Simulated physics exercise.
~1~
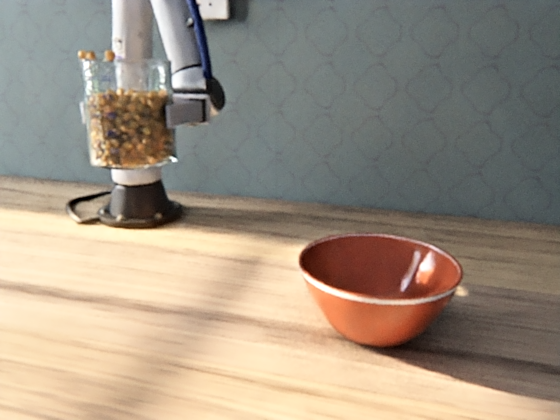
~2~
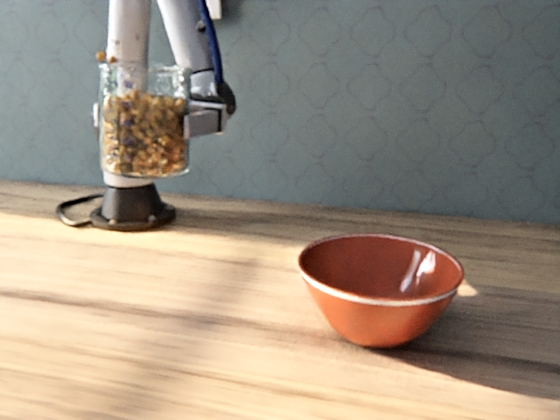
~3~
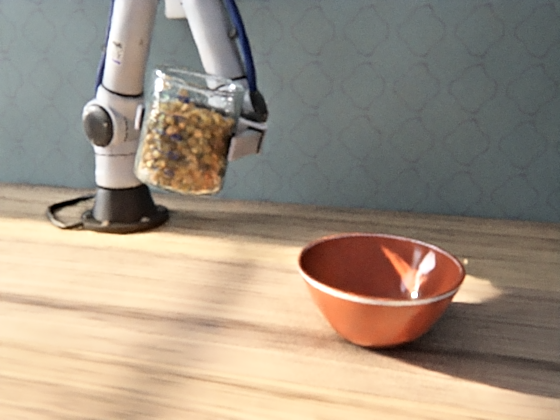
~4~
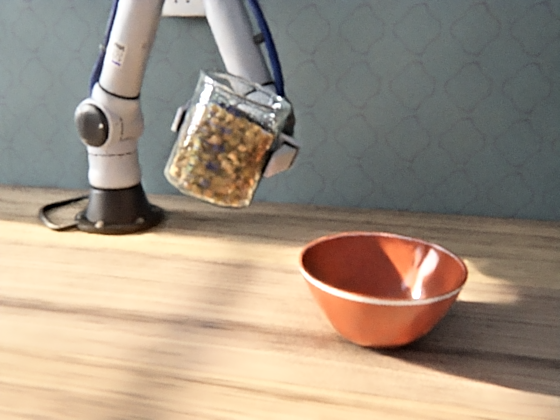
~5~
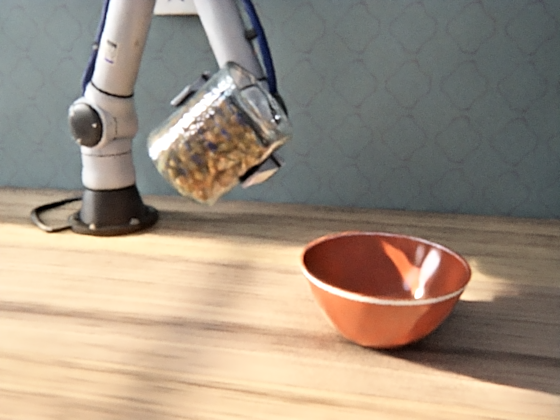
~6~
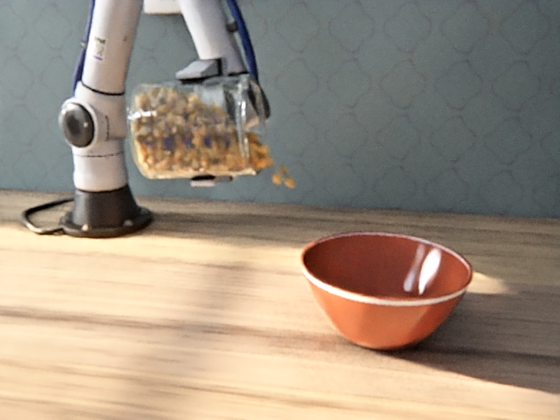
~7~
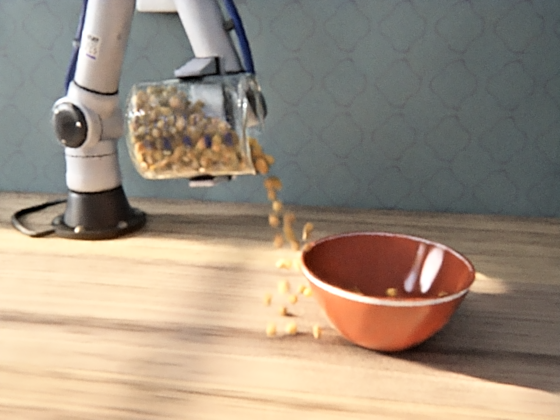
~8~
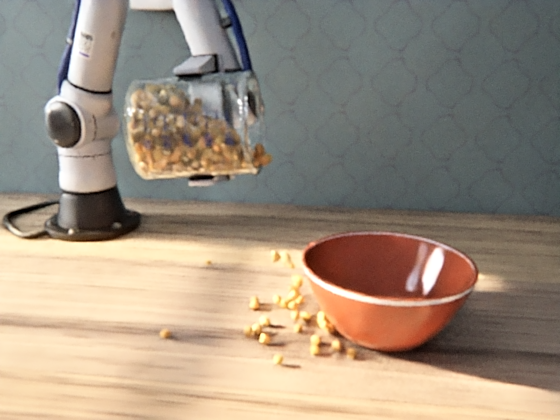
Robot arm swinging a glass beaker of dried chickpeas rightward, tipping it and spilling some into and beside a reddish-brown bowl.
